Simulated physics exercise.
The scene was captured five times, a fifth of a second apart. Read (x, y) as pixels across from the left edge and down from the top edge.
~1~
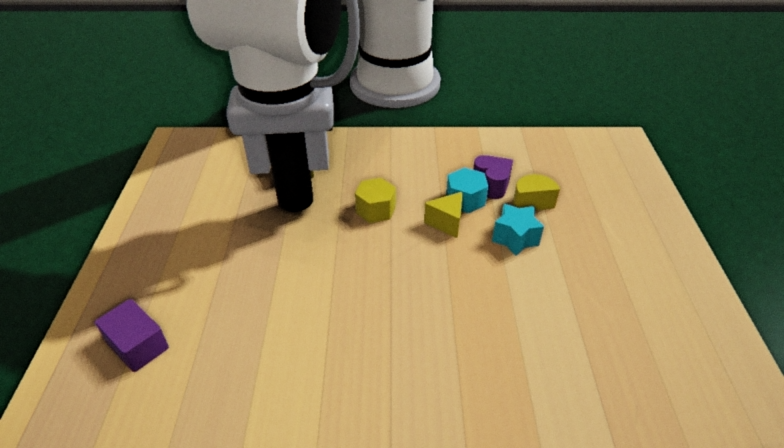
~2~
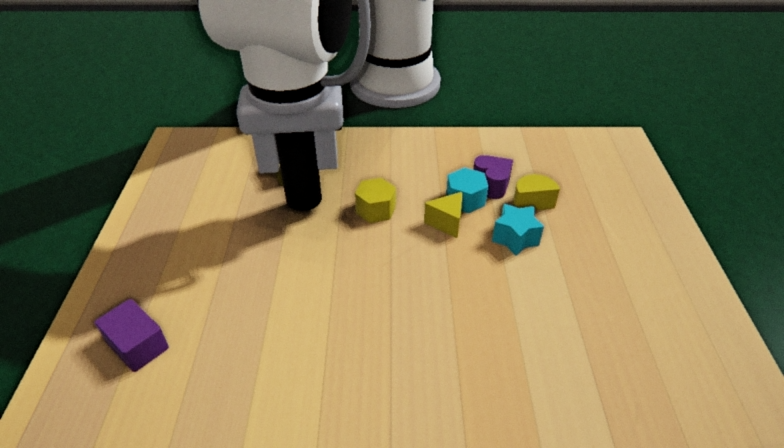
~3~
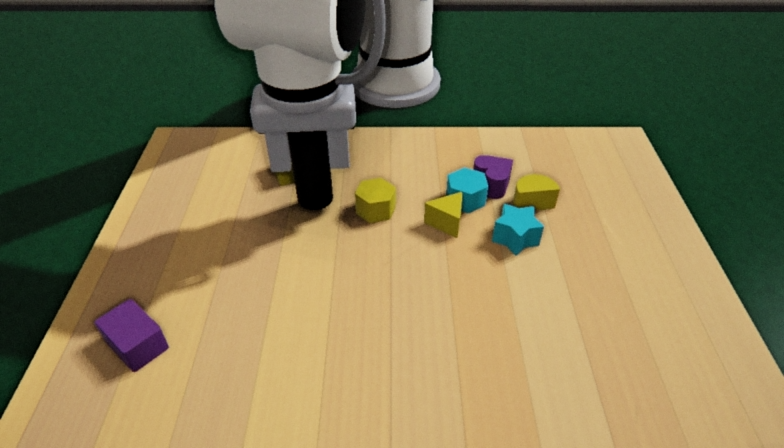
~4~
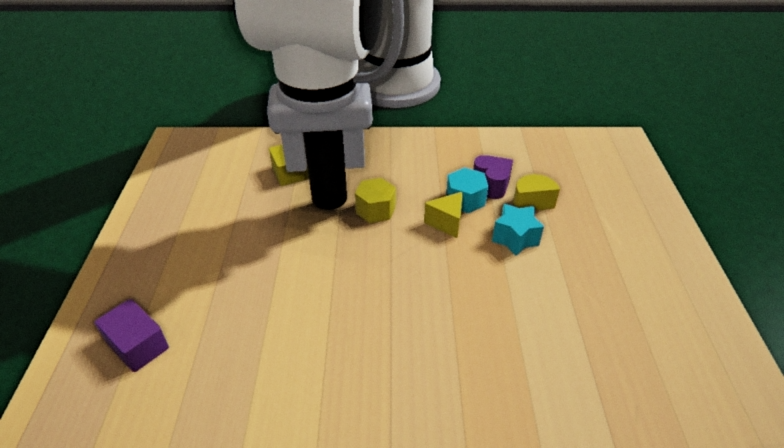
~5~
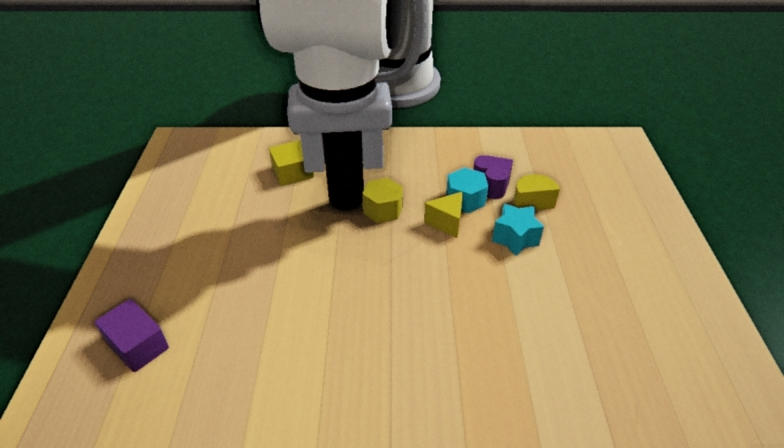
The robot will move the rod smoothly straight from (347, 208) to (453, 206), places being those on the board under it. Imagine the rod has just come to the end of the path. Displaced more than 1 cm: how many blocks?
I'd say three or more blocks get shifted by more than about 1 cm.
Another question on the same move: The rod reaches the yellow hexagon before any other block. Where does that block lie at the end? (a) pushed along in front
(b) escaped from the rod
(a)
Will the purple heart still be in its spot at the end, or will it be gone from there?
It will be nudged away from its spot.
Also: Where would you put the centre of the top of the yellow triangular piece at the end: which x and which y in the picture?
It ends at (471, 216).
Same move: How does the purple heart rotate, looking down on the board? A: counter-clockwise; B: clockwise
A
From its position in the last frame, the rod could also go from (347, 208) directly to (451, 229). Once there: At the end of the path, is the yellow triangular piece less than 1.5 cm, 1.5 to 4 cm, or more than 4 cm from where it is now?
The answer here is over 4 cm.
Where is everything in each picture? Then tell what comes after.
The first frame shows tip of the rod at (296, 201), middles of tops, yellow hexagon at (375, 190), yellow triangular piece at (449, 204), turquoise hexagon at (468, 180), purple heart at (495, 166).
The second frame shows rod at (304, 200), nothing pushed.
The third frame shows rod at (315, 199), nothing pushed.
The fourth frame shows rod at (330, 199), nothing pushed.
The fifth frame shows rod at (347, 199), yellow hexagon at (383, 190), yellow triangular piece at (449, 204), turquoise hexagon at (468, 180), purple heart at (495, 166).
On the path given first. One third of the way, rod at (383, 199); yellow hexagon at (420, 189).
Two thirds of the way, rod at (419, 198); yellow hexagon at (456, 190); yellow triangular piece at (462, 210); turquoise hexagon at (491, 180), turned 20° anticlockwise; purple heart at (505, 162), turned 30° anticlockwise.
At the end, rod at (454, 197); yellow hexagon at (490, 196); yellow triangular piece at (471, 216), turned 35° clockwise; turquoise hexagon at (517, 180), turned 50° anticlockwise; purple heart at (512, 160), turned 65° anticlockwise.
